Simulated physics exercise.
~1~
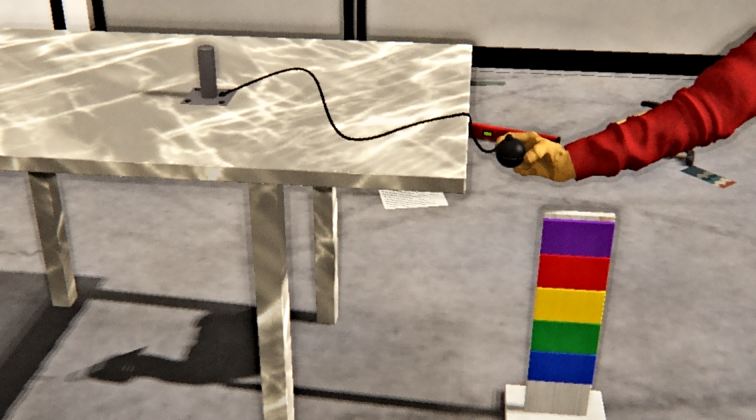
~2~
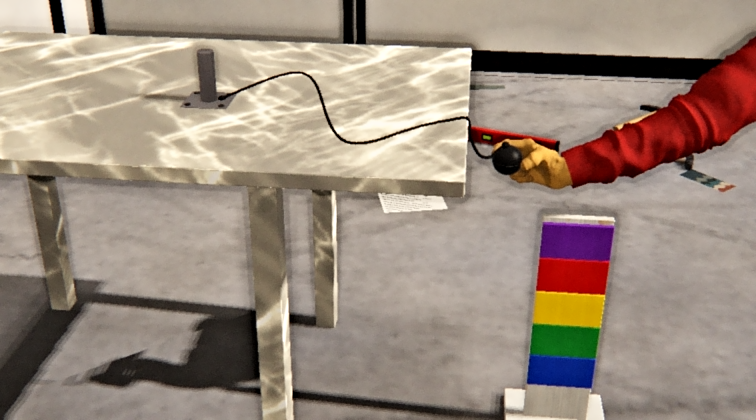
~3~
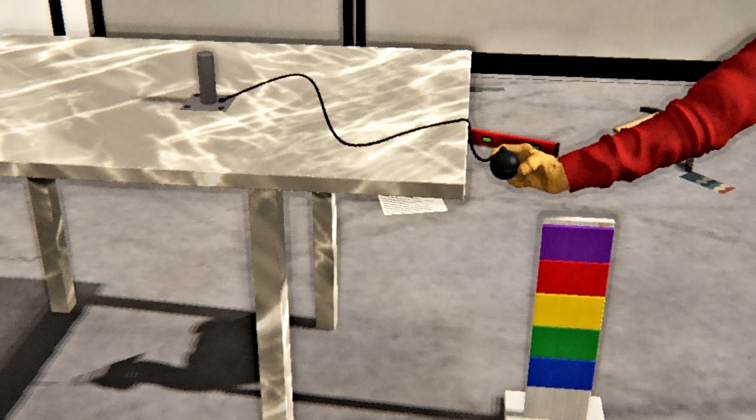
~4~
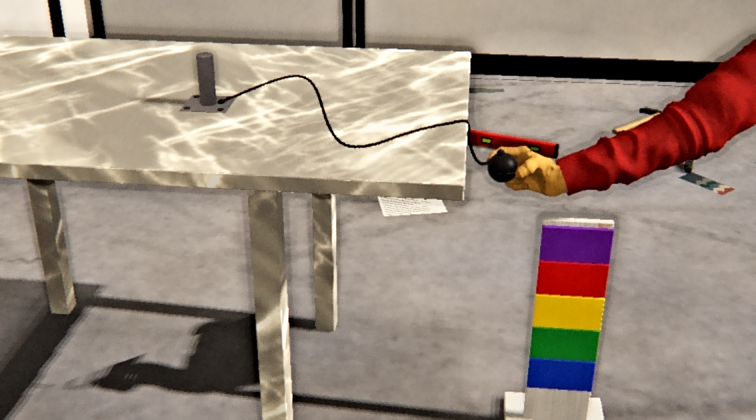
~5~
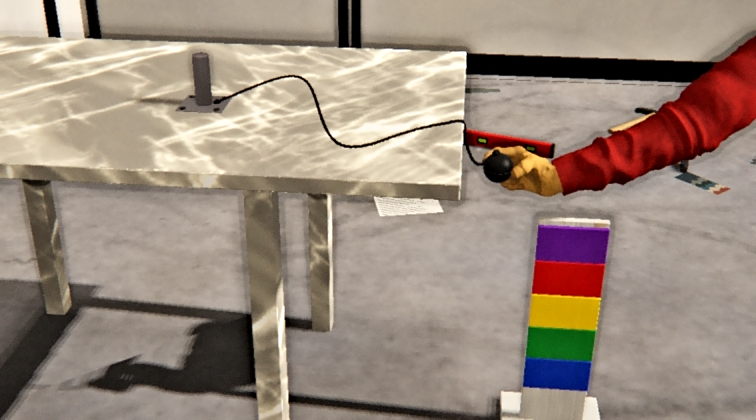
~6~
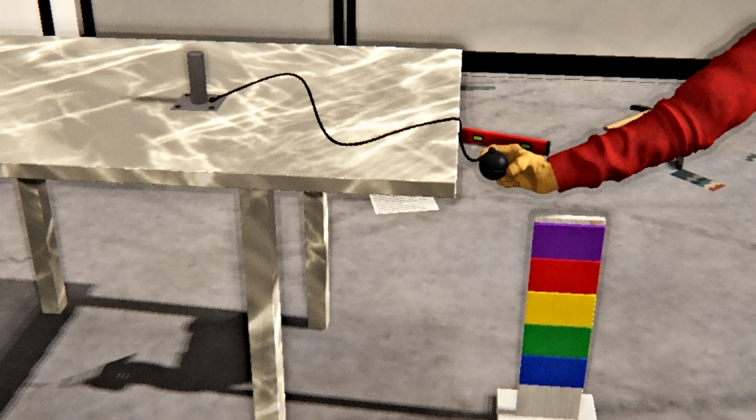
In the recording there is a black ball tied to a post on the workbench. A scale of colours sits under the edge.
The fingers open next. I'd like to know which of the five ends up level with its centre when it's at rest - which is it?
It's blue.
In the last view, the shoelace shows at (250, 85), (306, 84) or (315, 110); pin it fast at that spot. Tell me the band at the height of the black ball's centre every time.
First try green, second try yellow, third try red.
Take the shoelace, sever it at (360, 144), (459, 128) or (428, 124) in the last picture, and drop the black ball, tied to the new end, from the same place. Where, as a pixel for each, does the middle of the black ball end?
The places are (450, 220), (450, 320) and (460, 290).
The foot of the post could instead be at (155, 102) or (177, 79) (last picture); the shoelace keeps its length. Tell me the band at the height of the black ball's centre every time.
Answer, in order: Green, green.
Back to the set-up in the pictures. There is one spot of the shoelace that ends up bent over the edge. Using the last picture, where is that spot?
About (318, 117).
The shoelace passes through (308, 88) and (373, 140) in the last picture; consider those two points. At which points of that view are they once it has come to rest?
Around (378, 104), then around (454, 202).
Soon after, ball near (430, 333); level with blue.
Then, ball near (458, 358); level with blue.
At rest, ball near (444, 352); level with blue. Its centre hangs level with the blue band.
